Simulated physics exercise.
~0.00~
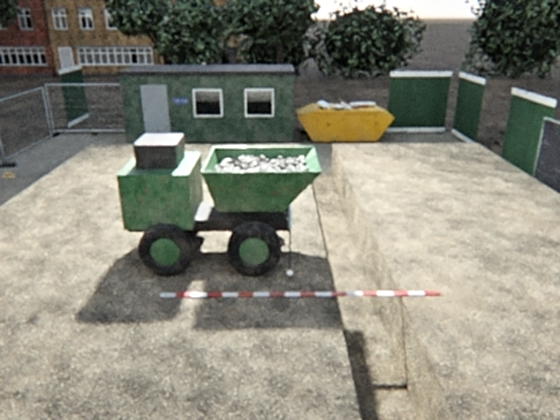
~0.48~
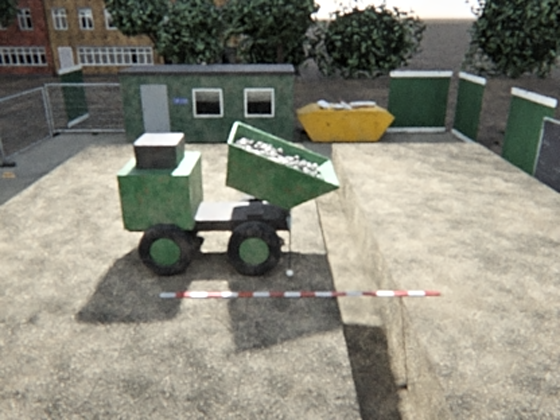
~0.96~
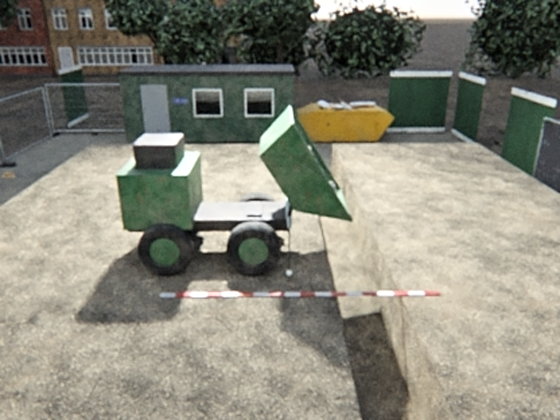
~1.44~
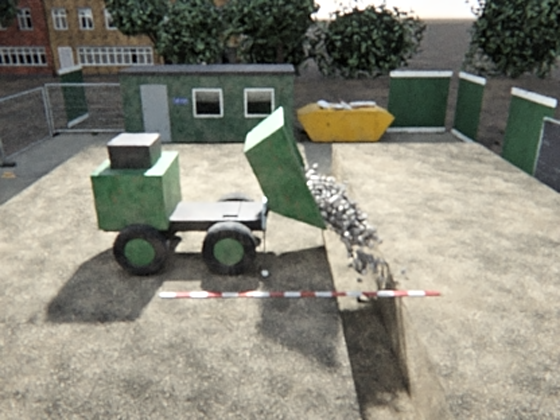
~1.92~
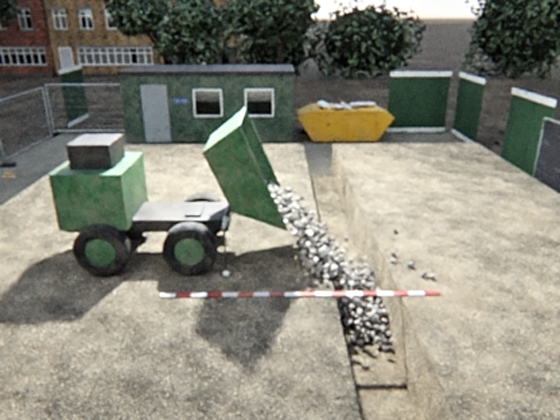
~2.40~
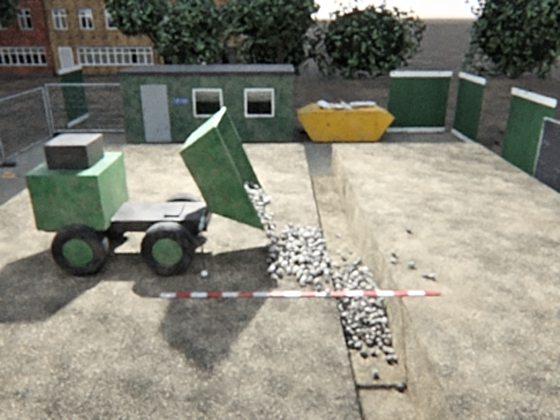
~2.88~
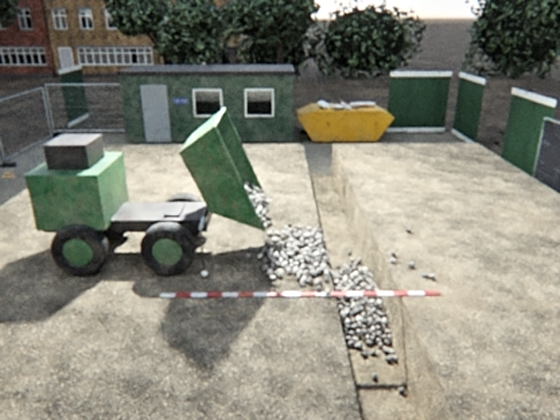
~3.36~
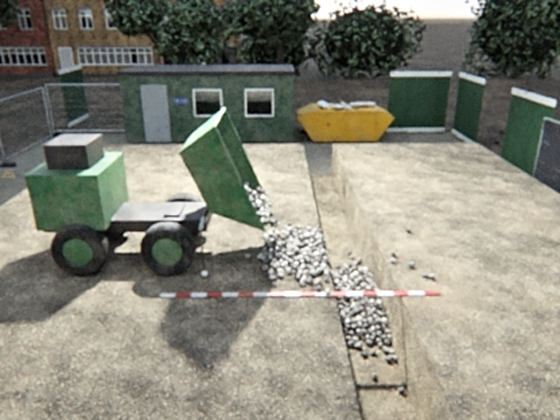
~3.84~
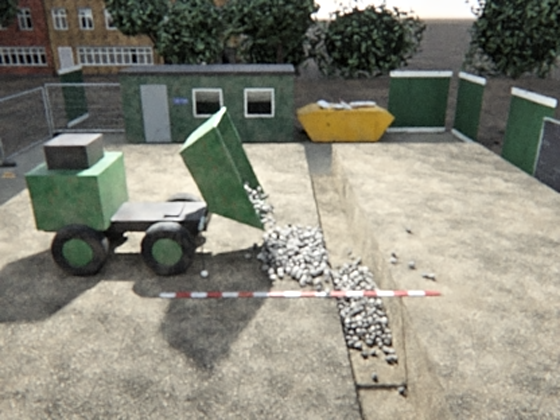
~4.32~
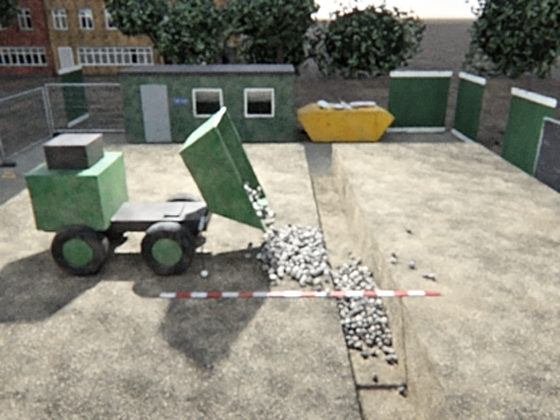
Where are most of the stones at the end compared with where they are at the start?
At the start the stones are all heaped in the dumper's raised green container, but by the end most of them lie lower and further right, spread over the ground beside the trench and down inside it.
